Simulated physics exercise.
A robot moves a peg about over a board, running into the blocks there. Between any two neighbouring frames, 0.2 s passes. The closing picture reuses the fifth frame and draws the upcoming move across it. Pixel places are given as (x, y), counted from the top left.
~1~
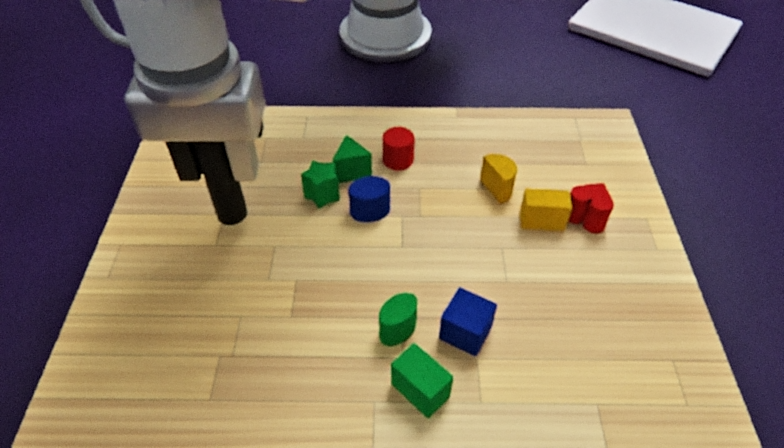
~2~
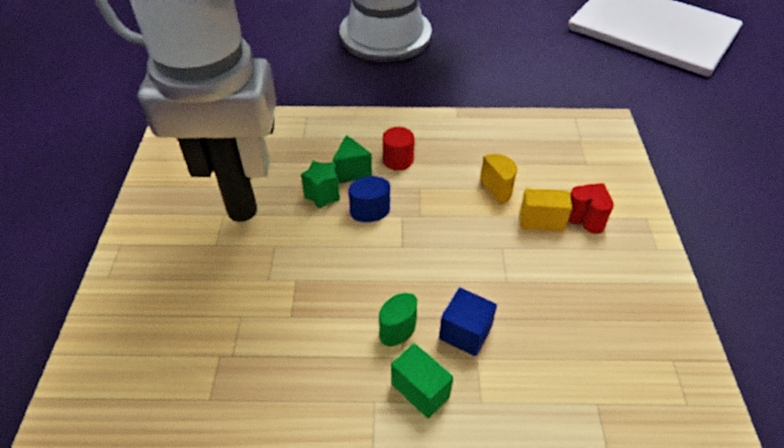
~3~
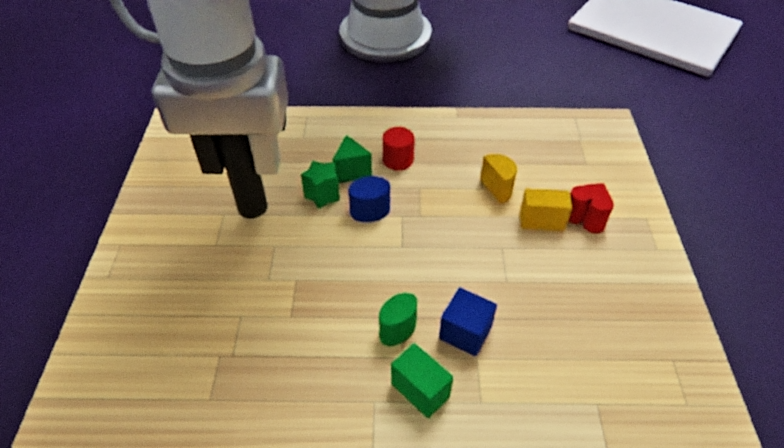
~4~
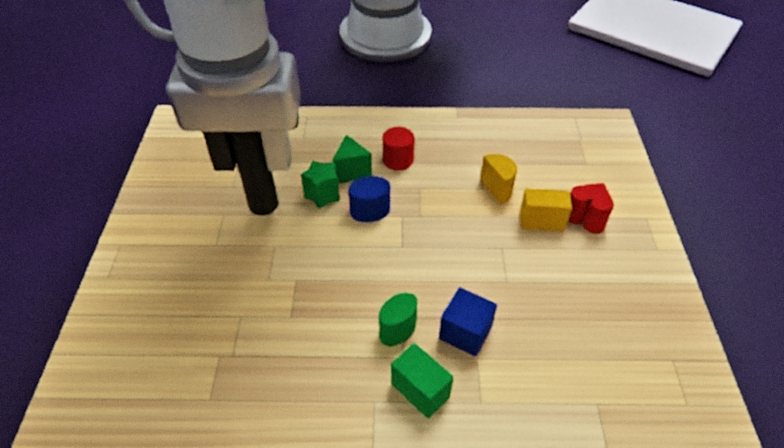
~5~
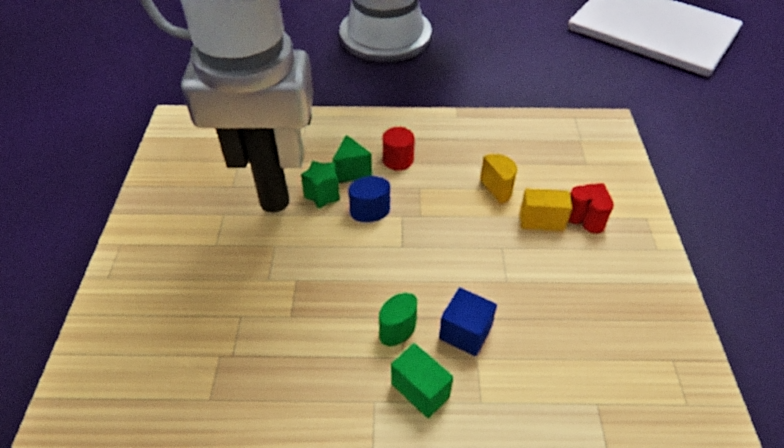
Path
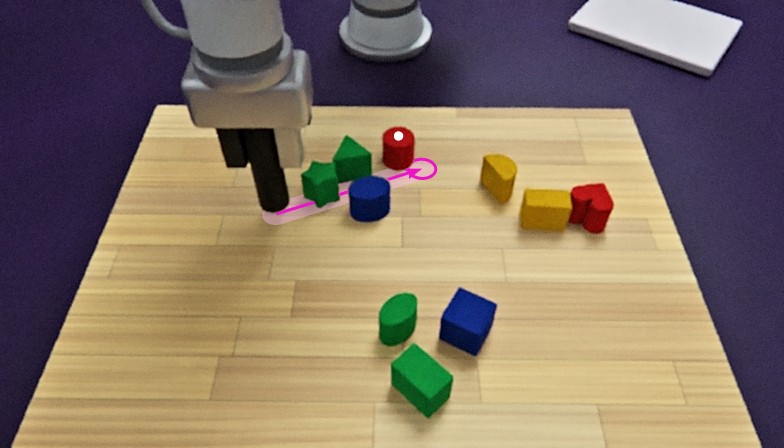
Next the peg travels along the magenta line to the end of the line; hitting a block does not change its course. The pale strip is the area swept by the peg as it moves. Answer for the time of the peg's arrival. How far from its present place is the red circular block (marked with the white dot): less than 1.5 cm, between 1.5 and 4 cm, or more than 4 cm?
The move is long, over 4 cm.
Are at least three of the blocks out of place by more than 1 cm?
Going by the path, yes.
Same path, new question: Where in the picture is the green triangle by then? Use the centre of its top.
The point I'd pick in the picture is (369, 125).
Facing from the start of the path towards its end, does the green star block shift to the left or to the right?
To the path's left.
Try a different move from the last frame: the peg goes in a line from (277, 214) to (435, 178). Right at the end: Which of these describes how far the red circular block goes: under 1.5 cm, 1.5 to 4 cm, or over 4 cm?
The answer here is from 1.5 to 4 cm.
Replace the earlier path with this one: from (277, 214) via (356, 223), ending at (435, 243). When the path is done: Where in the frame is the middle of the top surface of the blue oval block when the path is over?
Answer: (407, 185).
The drawn path runs from (277, 214) directly to (422, 169); the dot is on the red circular block.
On the path given first. One third of the way, peg (326, 187); green star block (345, 160); green triangle (360, 141), turned 15° clockwise.
Two thirds of the way, peg (376, 171); green star block (386, 141), turned 30° anticlockwise; green triangle (368, 126); red circular block (408, 128).
At the end, peg (423, 157); green star block (406, 130), turned 80° anticlockwise; green triangle (369, 125), turned 15° anticlockwise; blue oval block not moved; red circular block (418, 111).
